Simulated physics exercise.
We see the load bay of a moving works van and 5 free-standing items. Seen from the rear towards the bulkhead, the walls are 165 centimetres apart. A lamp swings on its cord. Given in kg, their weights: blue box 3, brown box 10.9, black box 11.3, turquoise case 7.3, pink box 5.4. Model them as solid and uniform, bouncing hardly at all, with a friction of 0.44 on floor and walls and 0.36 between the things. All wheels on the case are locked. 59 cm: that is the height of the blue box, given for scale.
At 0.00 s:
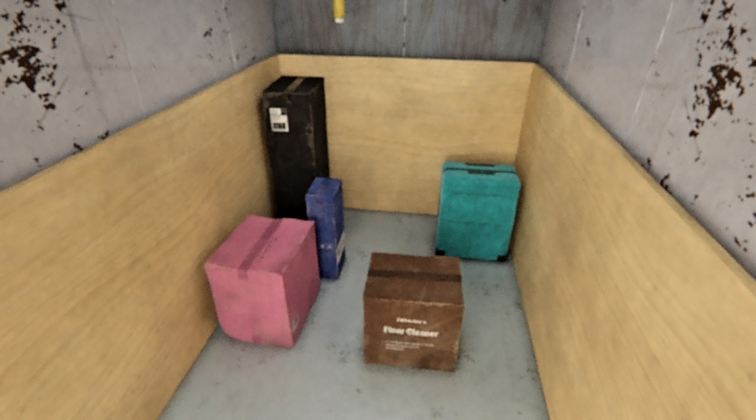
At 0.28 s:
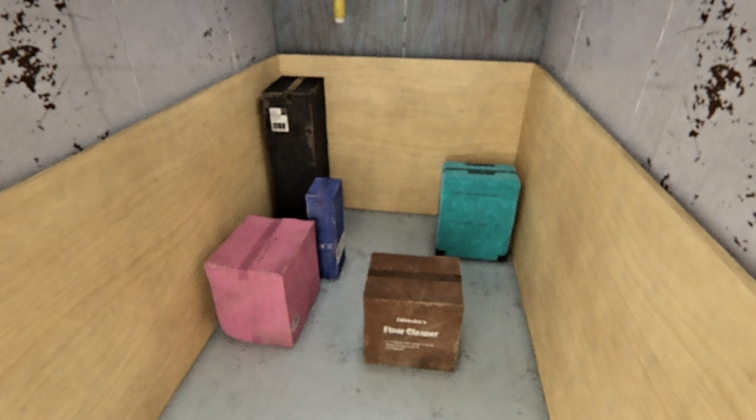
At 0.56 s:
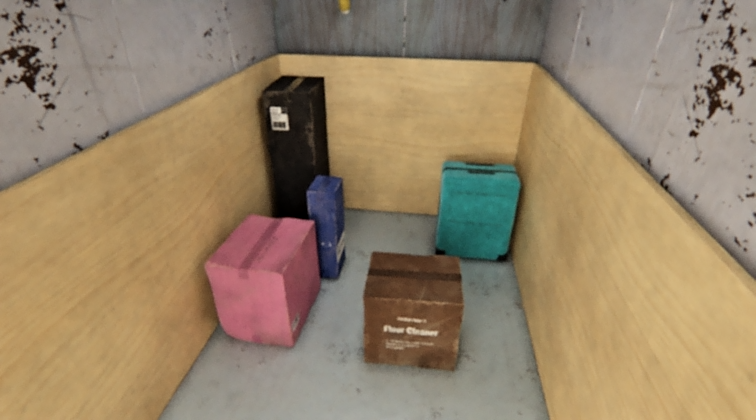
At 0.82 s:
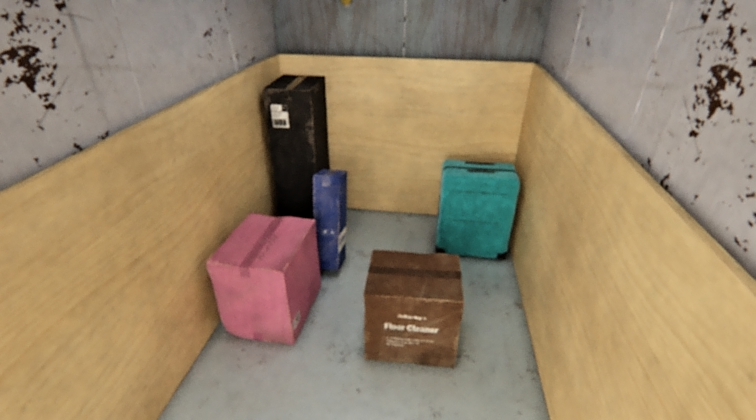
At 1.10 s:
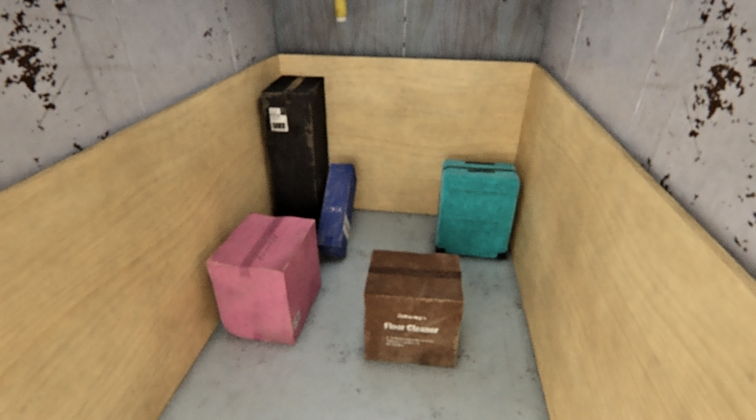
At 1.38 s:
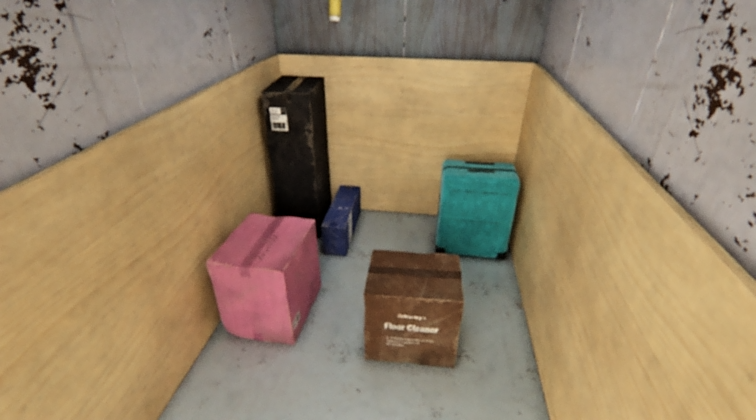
In a wood-lined load bay, a narrow blue box tips backwards onto its side.
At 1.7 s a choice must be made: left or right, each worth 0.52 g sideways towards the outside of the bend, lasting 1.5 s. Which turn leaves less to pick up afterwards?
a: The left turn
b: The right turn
The answer is b.
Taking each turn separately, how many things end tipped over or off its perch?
If it goes left, 2; if it goes right, 1.
Turning left. Around 2.38 s, load feels 0.52 g right; blue box on its side near (355, 219); brown box shifted 9 cm near (430, 309); black box at 29° to upright.
Around 2.68 s, load feels 0.52 g right; blue box on its side near (386, 222); brown box shifted 25 cm near (464, 312); black box at 58° to upright.
Around 2.98 s, load feels 0.46 g right; blue box on its side near (423, 226); brown box shifted 41 cm near (496, 312); black box at 58° to upright.
Finally (4.0 s), on their side or leaning hard in the van, blue box and black box; not toppled but over 15 cm from the start, brown box and pink box; the last one still in place (within 15 cm). In the last view, blue box near (429, 226), brown box near (496, 312).
Turning right instead, blue box tipped over or off its perch, 1 of 5 in all.
